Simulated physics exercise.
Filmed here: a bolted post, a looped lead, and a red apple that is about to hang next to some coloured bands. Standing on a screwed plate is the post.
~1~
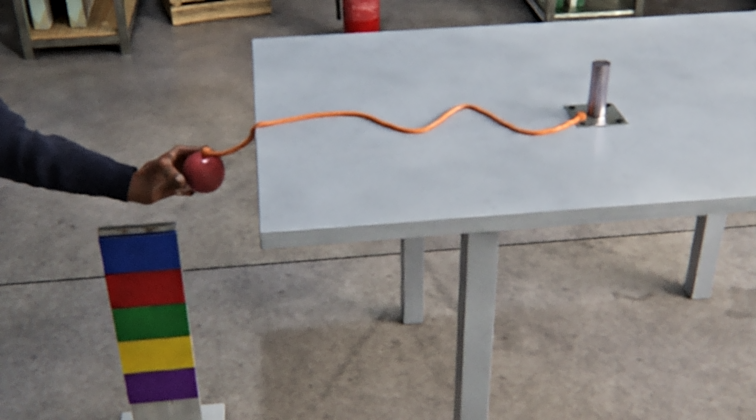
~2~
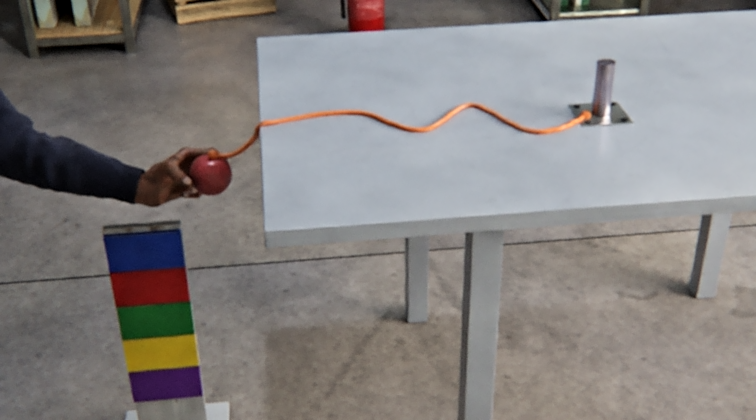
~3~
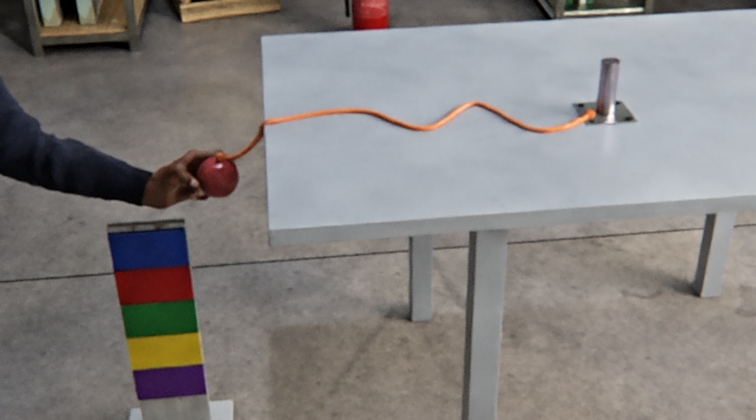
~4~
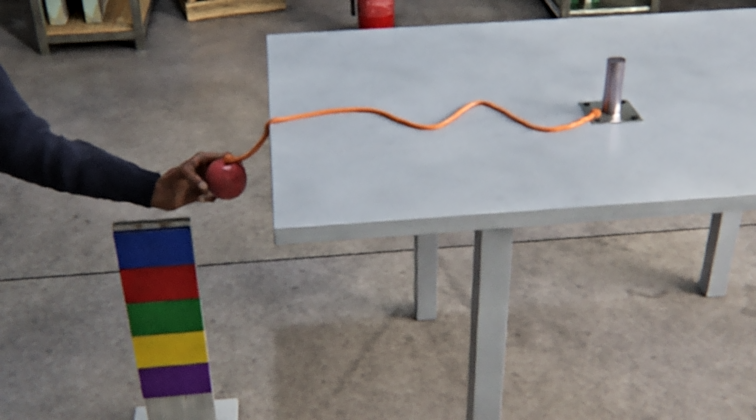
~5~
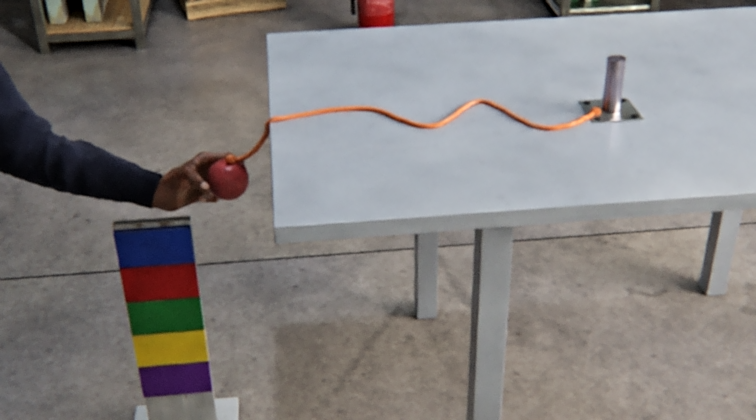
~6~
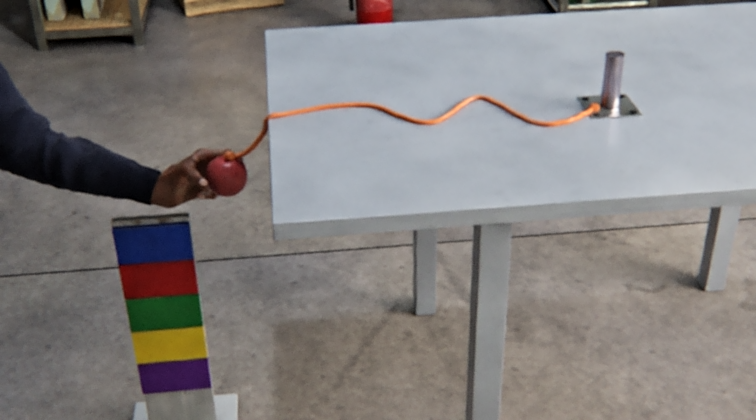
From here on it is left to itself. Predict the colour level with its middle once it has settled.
I would say red.
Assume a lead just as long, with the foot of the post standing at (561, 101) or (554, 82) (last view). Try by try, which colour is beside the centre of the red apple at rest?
In turn, green and then green.
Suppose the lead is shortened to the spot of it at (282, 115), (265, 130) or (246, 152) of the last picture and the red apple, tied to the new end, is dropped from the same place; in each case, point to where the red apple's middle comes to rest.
The pixels come out at around (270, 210), (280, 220) and (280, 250), one per try.
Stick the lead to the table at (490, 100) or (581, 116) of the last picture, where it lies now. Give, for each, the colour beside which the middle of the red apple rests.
Results, in sequence: Blue / red.
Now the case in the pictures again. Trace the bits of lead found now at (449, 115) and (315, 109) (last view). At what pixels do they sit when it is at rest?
End points: Roughly (384, 113); roughly (269, 158).
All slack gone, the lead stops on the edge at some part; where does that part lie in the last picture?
Close to (356, 105).
Early on, apple near (245, 270); level with red.
Midway, apple near (311, 265); level with red.
Near the end, apple near (274, 269); level with red.
Finally, apple near (276, 270); level with red. Its middle rests at the red band.
